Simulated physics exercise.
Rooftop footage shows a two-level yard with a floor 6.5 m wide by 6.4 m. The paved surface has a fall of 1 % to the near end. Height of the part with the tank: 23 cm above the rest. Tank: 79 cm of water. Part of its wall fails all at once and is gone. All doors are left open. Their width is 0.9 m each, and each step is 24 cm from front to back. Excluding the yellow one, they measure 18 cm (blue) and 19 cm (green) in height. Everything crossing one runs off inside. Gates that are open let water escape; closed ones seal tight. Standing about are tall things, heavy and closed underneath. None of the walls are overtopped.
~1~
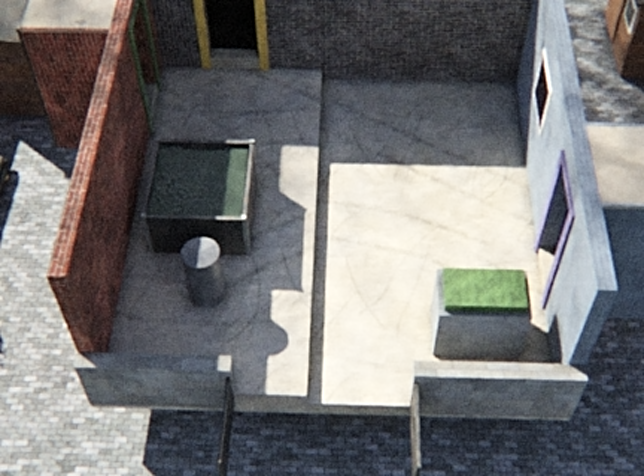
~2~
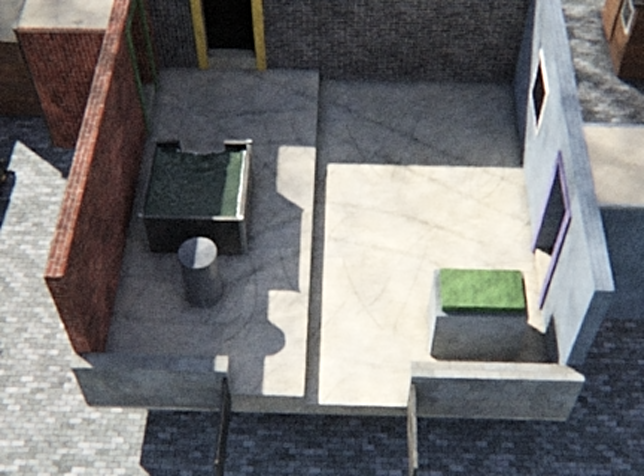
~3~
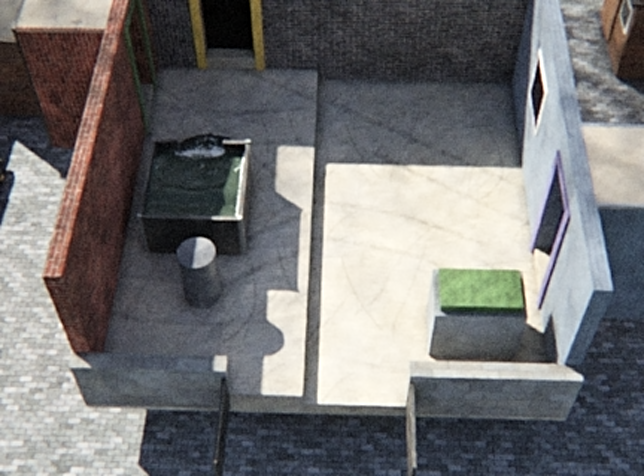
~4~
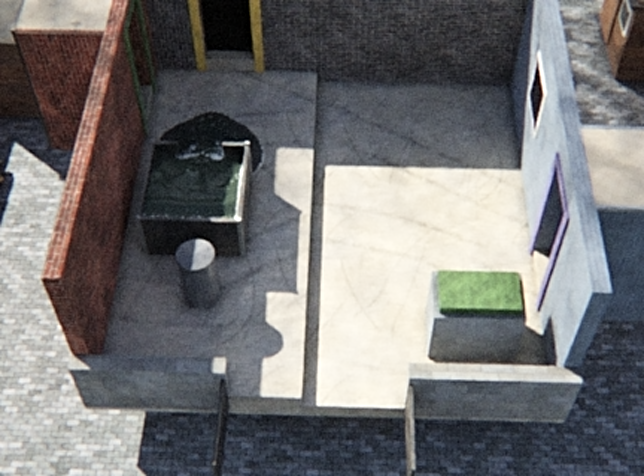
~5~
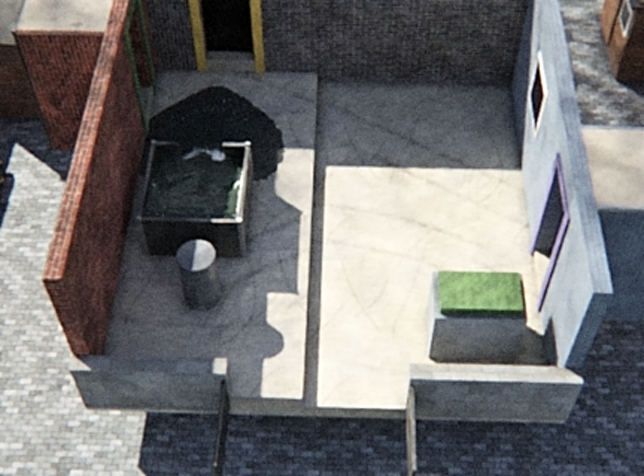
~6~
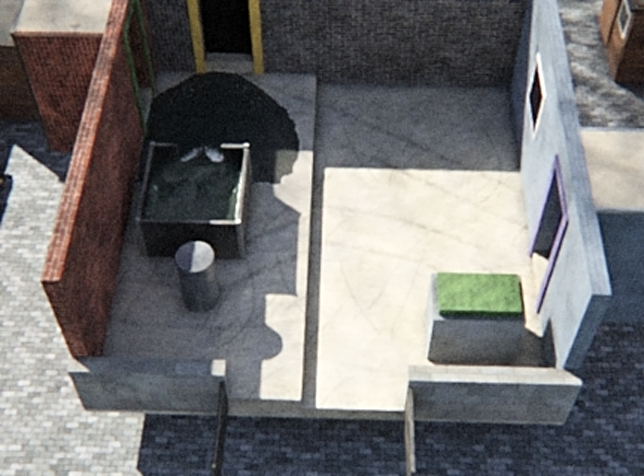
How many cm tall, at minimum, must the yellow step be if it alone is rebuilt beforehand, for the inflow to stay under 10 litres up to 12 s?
Around 25.5 cm at the least.
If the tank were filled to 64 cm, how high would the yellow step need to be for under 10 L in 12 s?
In that case, roughly 20 cm.
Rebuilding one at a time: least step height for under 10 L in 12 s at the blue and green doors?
You'd want some 6.5 cm at blue and some 18 cm at green.
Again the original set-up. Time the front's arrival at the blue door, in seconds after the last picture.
Blue 4.0 s.
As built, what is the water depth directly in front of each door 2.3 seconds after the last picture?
In cm: Yellow 16, blue 0, green 19.
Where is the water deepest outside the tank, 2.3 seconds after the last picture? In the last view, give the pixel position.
Around pixel (211, 110).
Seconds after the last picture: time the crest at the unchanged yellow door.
It peaks around 1.0 s.
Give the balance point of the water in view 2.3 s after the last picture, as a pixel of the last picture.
Approximately (246, 145).
Then, 0.7 s after the last picture water covers 20 % of the floor, deepest (46 cm) near (157, 74); 30 cm at the yellow door, 1 litre in over its 25 cm step.
Then, 2.3 s after the last picture water covers 30 % of the floor, deepest (22 cm) near (211, 110); 16 cm at the yellow door, 11 litres in over its 25 cm step.
Then, 11.3 s after the last picture water covers 85 % of the floor, deepest (11 cm) near (549, 399); 4 cm at the yellow door, 11 litres in over its 25 cm step.
At the yellow door as built, the water peaked near 30 cm, 1.1 s after the last picture.
Run again over the same 12 s with other heights there, 28 litres in over 22 cm, 1 litre over 30 cm. The limit of 10 litres is kept from about 25.5 cm up.
